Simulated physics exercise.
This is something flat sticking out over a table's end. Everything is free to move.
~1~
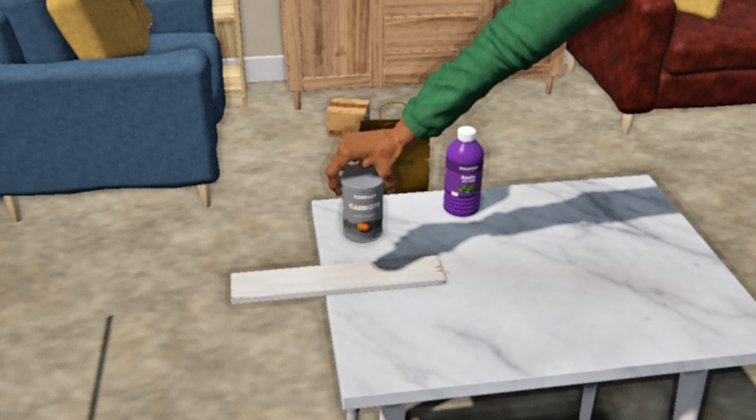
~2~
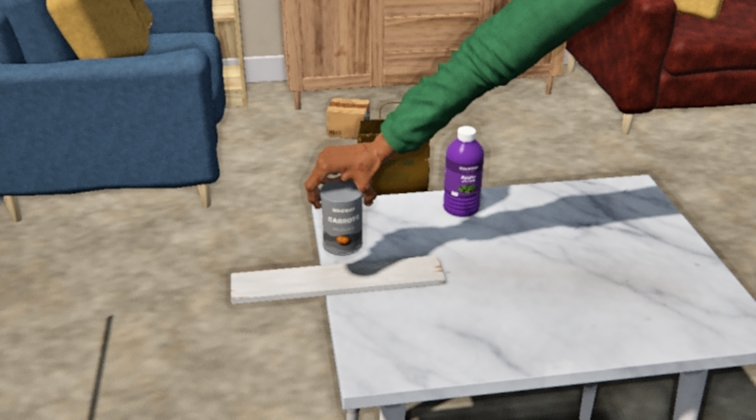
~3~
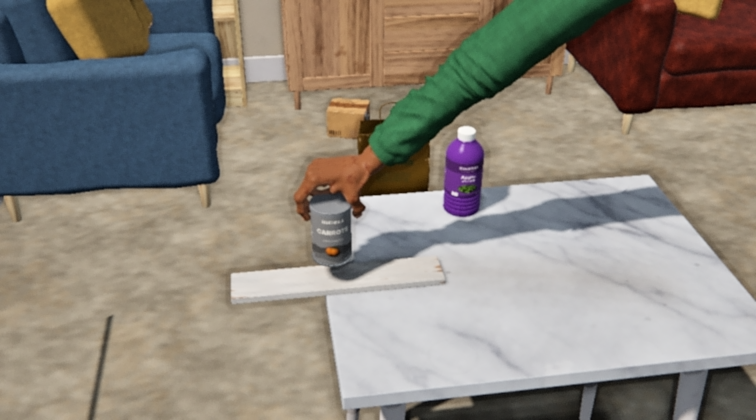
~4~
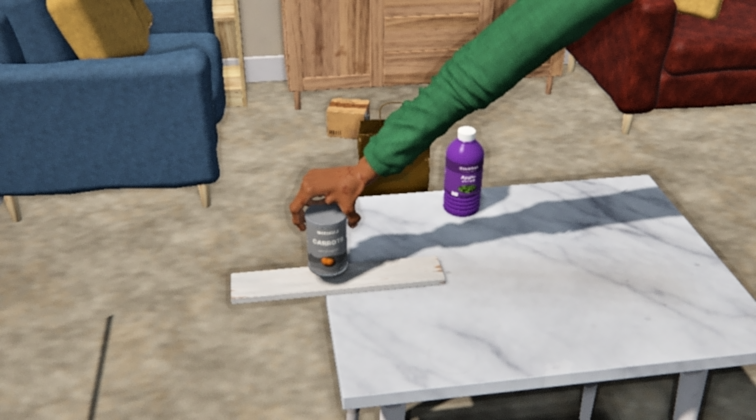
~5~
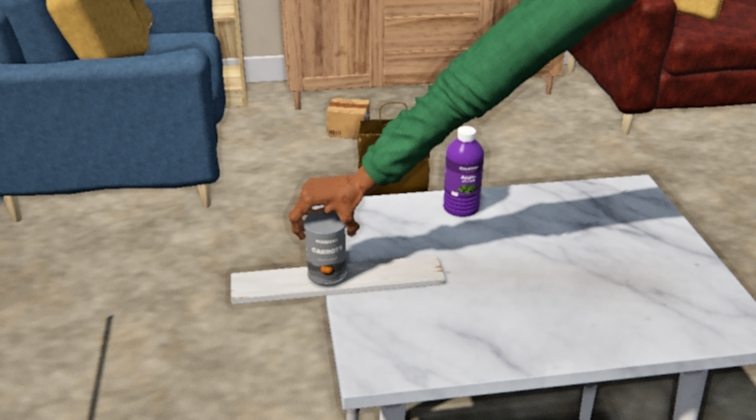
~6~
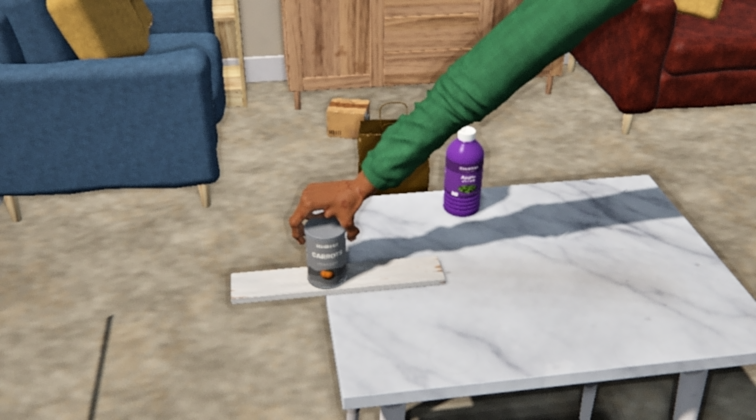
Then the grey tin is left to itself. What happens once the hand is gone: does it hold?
The plank keeps its balance.
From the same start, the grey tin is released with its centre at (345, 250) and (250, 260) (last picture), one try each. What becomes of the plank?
First try: It keeps its balance; second try: It comes down.
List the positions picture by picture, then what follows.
Still above its spot; grey tin (363, 205); white plank (338, 279), in the first frame.
Still above its spot; grey tin (342, 218); white plank (338, 279), in the second frame.
Still above its spot; grey tin (331, 229); white plank (338, 279), in the third frame.
Still above its spot; grey tin (327, 239); white plank (338, 279), in the fourth frame.
Still above its spot; grey tin (326, 247); white plank (338, 279), in the fifth frame.
In place under the hand; grey tin (326, 252); white plank (338, 279), in the sixth frame.
Then, 0.50 s later than the last frame, all is still.
Then, 1.30 s later than the last frame, grey tin resting near (326, 253).
When it is over, all 3 as before. End places, in pixels of the last picture, grey tin near (326, 253). The plank stays on the table.
